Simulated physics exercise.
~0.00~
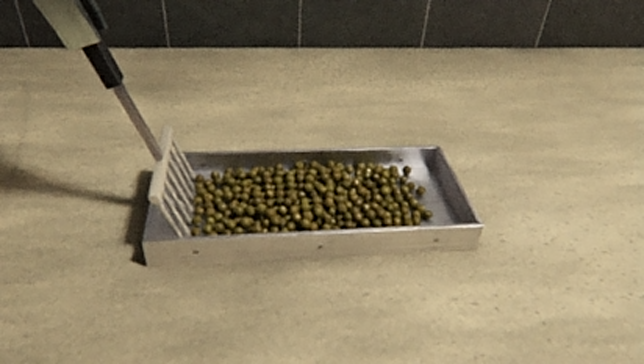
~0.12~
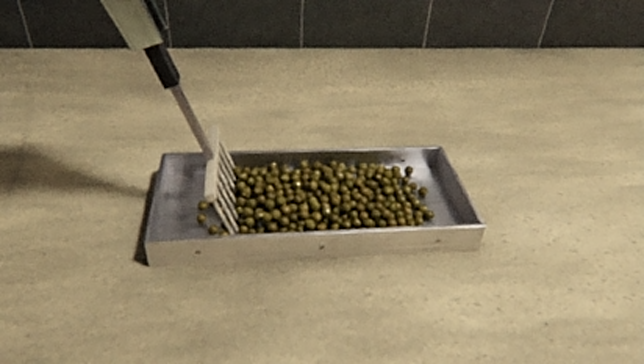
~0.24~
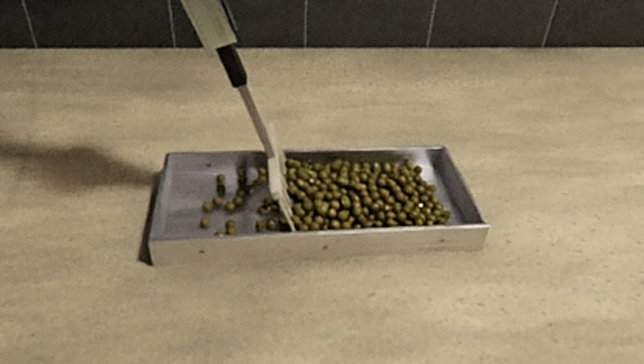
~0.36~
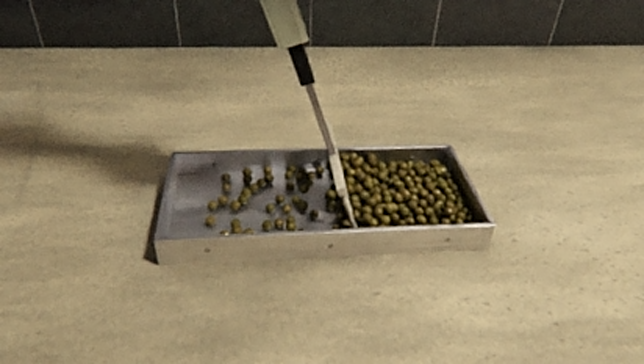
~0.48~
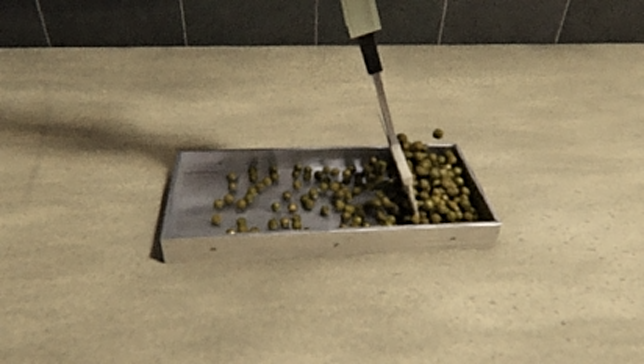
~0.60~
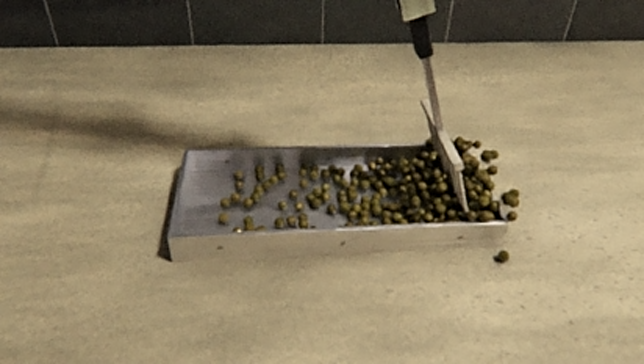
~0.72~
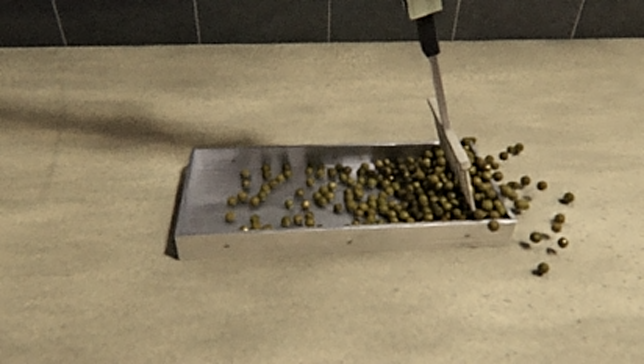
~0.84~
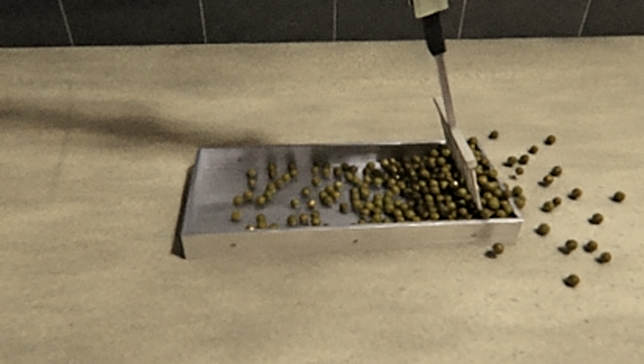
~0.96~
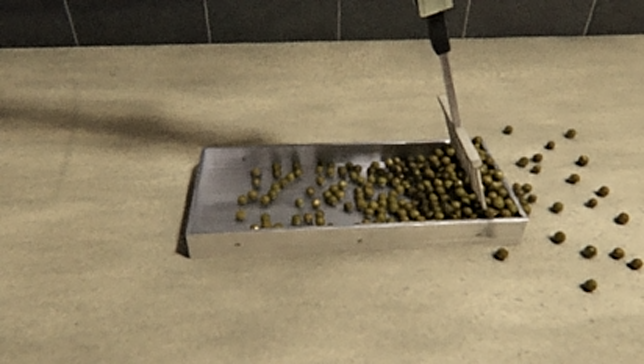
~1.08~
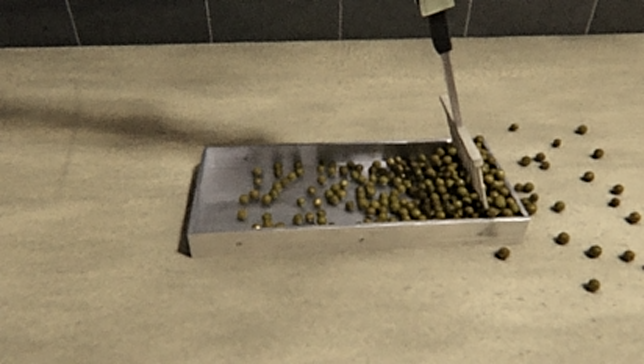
A robot gripper with a black shaft holds a pale, pronged rake at the left end of a shallow silver metal tray, seen from slightly above on a beige countertop before dark tiles. Small olive-green beads fill most of the tray. The rake sweeps right, pushing the beads into a heap while some slip through and stay scattered behind it. Near the right end, the heap crowds against the wall and beads spill over onto the counter. The rake stops there, and the spilled beads roll outward and spread to the right, while most remain in the tray.
